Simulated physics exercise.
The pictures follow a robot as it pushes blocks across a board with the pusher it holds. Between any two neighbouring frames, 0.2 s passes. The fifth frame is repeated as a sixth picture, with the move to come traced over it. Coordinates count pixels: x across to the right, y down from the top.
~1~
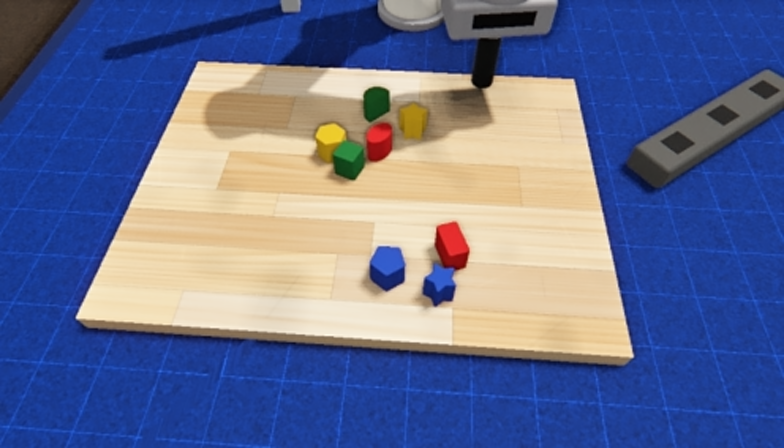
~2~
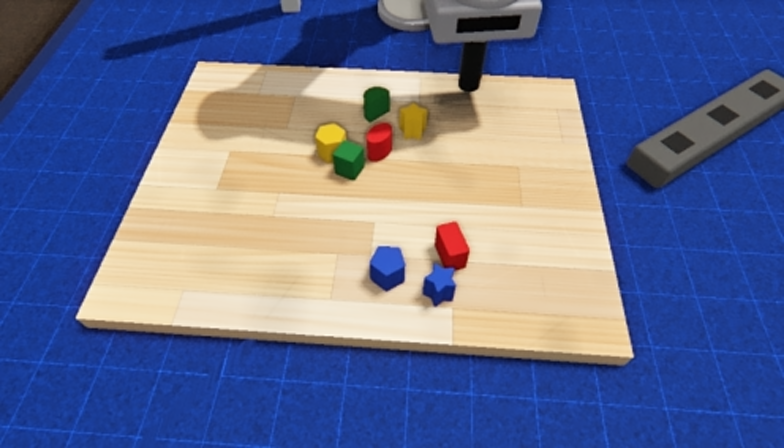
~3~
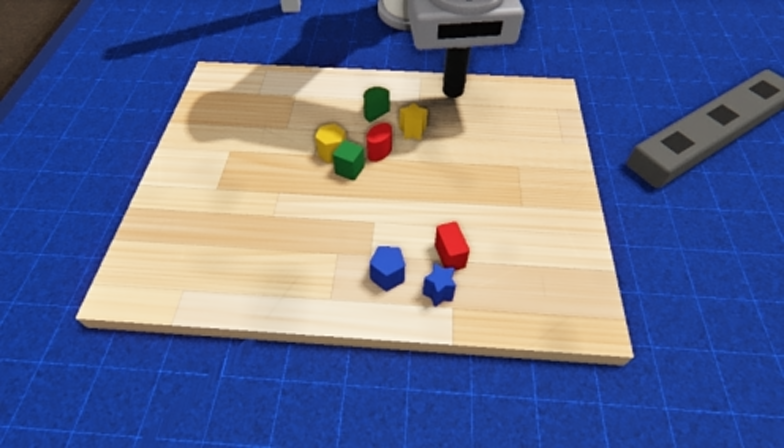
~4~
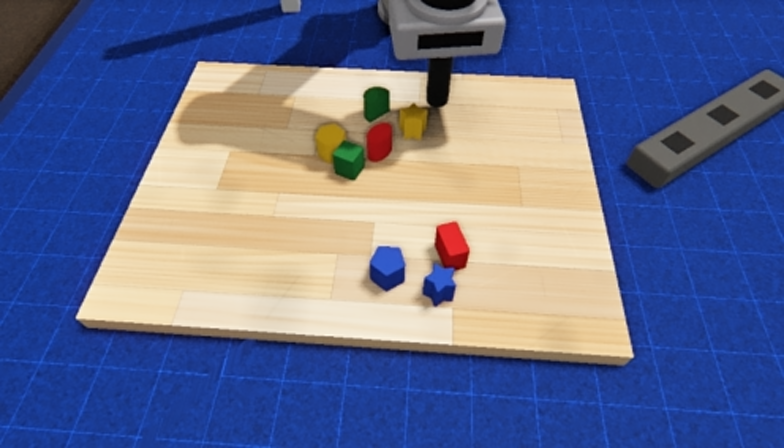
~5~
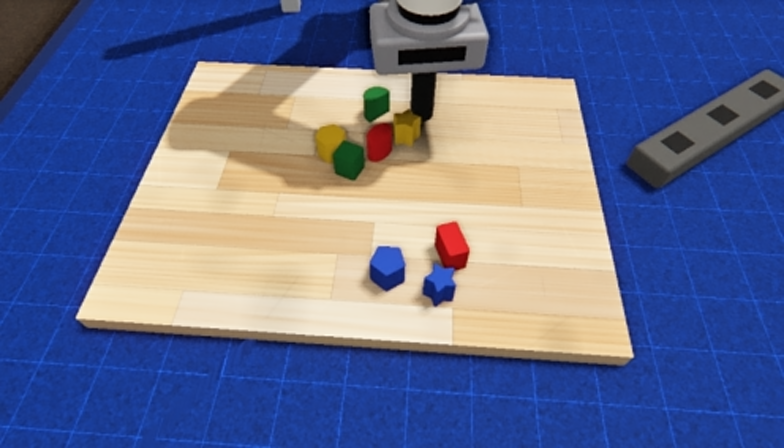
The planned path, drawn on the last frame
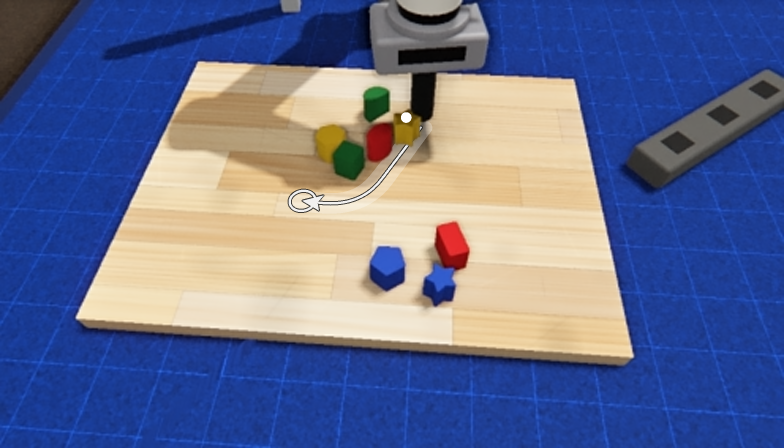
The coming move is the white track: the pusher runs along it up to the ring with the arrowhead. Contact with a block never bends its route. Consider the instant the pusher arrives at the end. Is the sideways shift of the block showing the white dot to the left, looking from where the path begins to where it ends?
I expect so.
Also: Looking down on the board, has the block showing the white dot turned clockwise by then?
Yes
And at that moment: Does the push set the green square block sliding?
That would be a yes.
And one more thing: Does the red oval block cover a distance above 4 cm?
Answer: No.
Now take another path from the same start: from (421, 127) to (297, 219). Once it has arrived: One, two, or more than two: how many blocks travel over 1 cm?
The count will be 3 or more.
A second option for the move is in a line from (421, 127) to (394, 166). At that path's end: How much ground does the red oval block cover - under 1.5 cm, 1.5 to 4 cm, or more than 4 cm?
It travels between 1.5 and 4 cm.
Path on the board, from (421, 127) over (395, 162) and (360, 197) to (302, 201); the dot is on the yellow star.
The first path, step by step. One third of the way, pusher at (395, 150); green square block at (344, 153); red oval block at (354, 134), turned 35° anticlockwise; yellow star at (370, 146), turned 40° clockwise.
Two thirds of the way, pusher at (358, 186); green square block at (329, 156); red oval block at (352, 134), turned 25° anticlockwise; yellow star at (356, 159), turned 115° clockwise.
At the end, pusher at (300, 189); green square block at (329, 156); green half-round block in place; red oval block at (352, 134), turned 25° anticlockwise; yellow star at (356, 159), turned 115° clockwise.
